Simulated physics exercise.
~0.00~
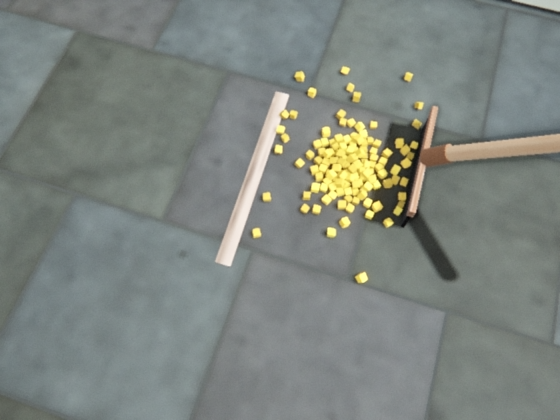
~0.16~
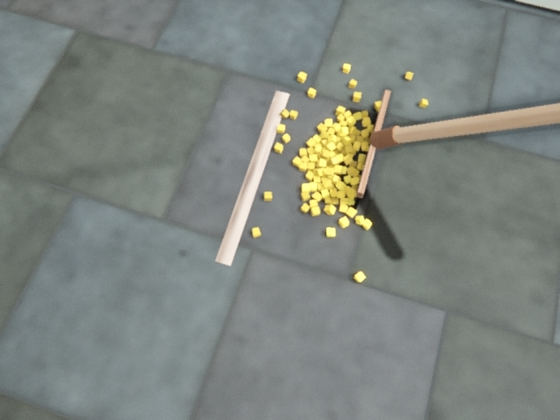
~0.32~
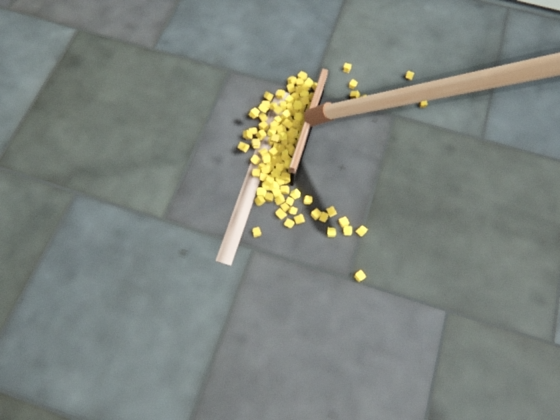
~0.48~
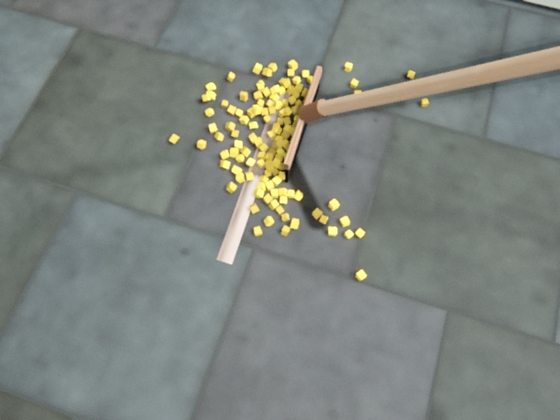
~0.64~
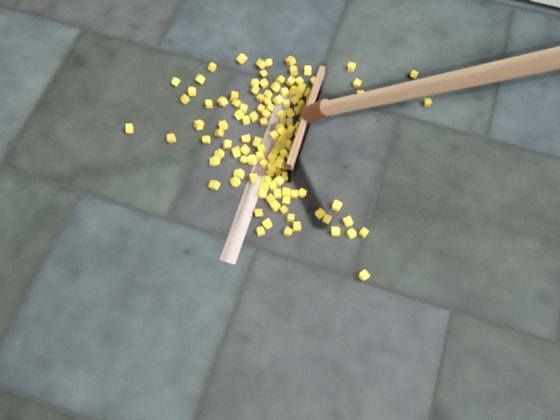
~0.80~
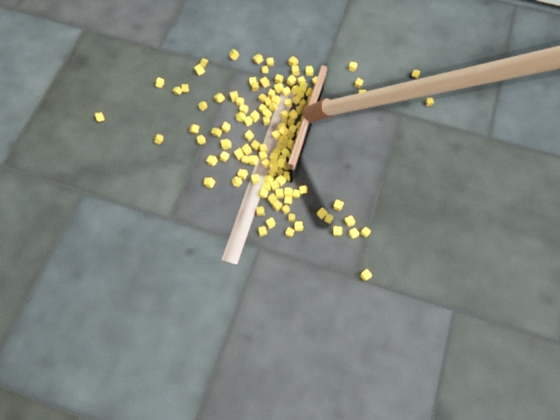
At first, a heap of small yellow cubes lies on grey stone tiles between a pale strip fixed to the floor and a long-handled wooden squeegee on the right. The squeegee slides left and bunches the cubes together in front of its blade. It drives them up against the strip, leaving a few stragglers behind on the right. The blade then halts close to the strip, while many cubes spill over and scatter across the tiles on the left. In the end, a good share rests along the strip, but most lie elsewhere, with one far off to the left.
